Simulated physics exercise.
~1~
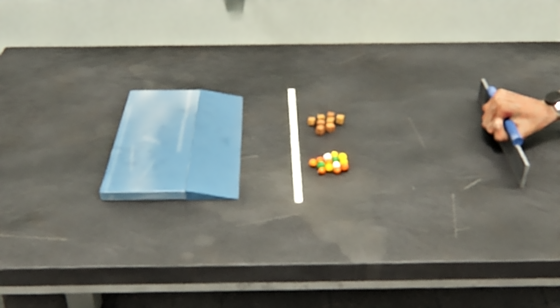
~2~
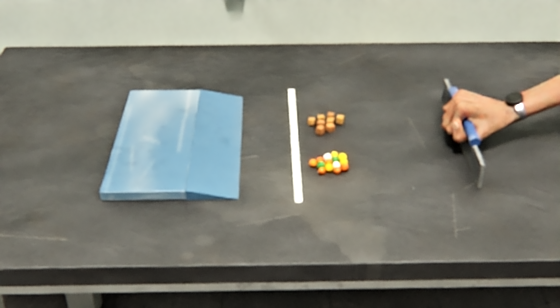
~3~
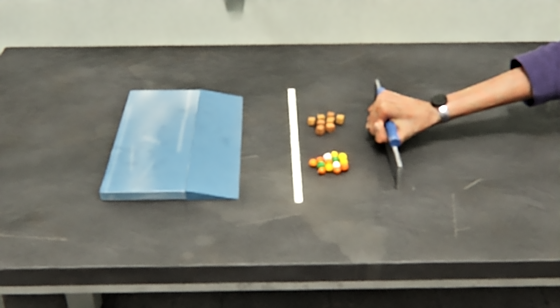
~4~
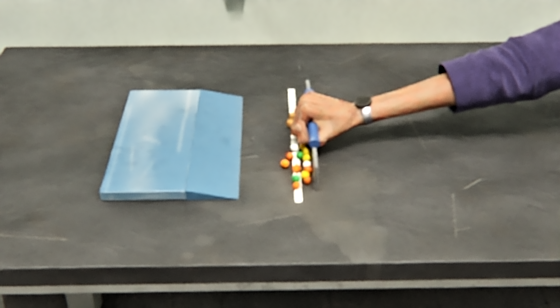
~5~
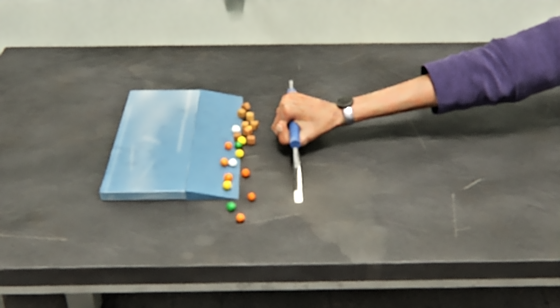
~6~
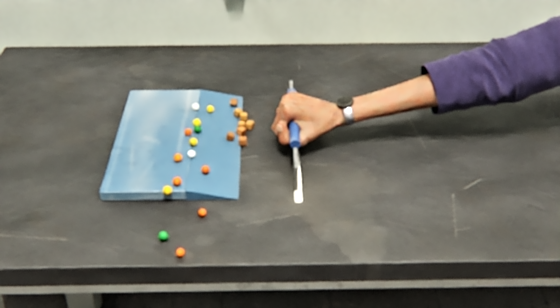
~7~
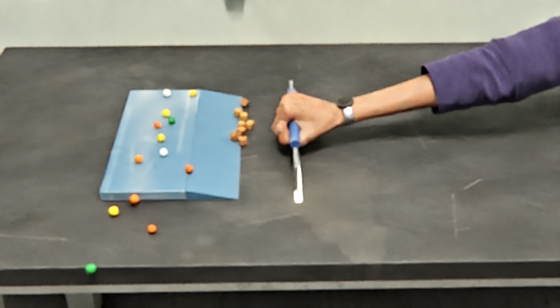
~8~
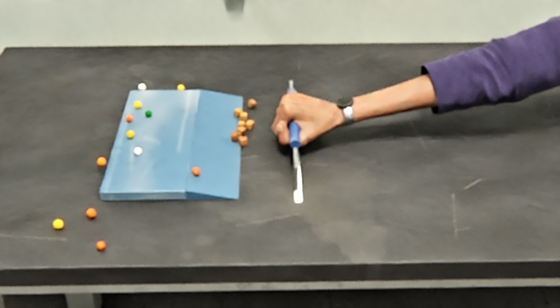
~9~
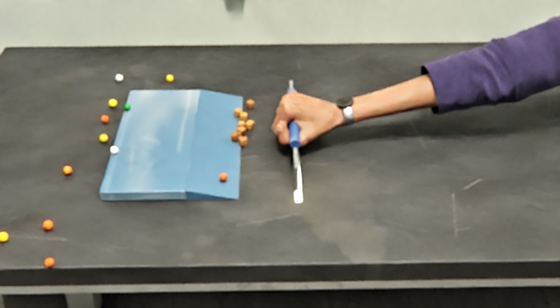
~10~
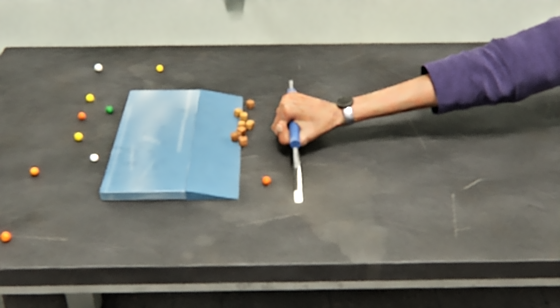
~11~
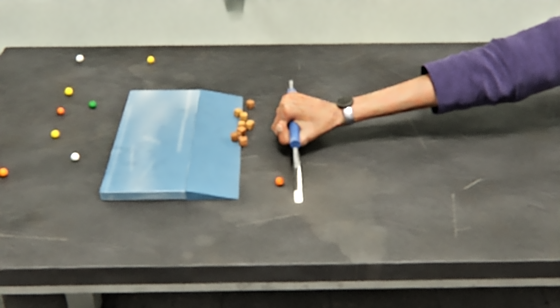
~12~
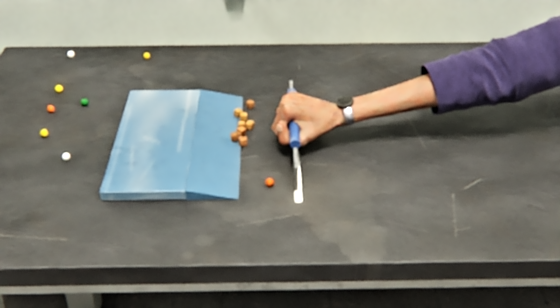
A hand in a purple sleeve, wearing a watch, holds a blue-handled scraper at the right of a dark tabletop seen from above at an angle. A pale blue slab with a sloping edge lies at left, and beside a white strip sit brown pieces behind a cluster of multicoloured balls. The hand sweeps the scraper left, pushes both groups and stops at the strip. The coloured balls roll over the slab and scatter beyond it, some leaving the table, while one orange ball rolls back toward the strip. The brown pieces stay bunched at the slab's right edge.
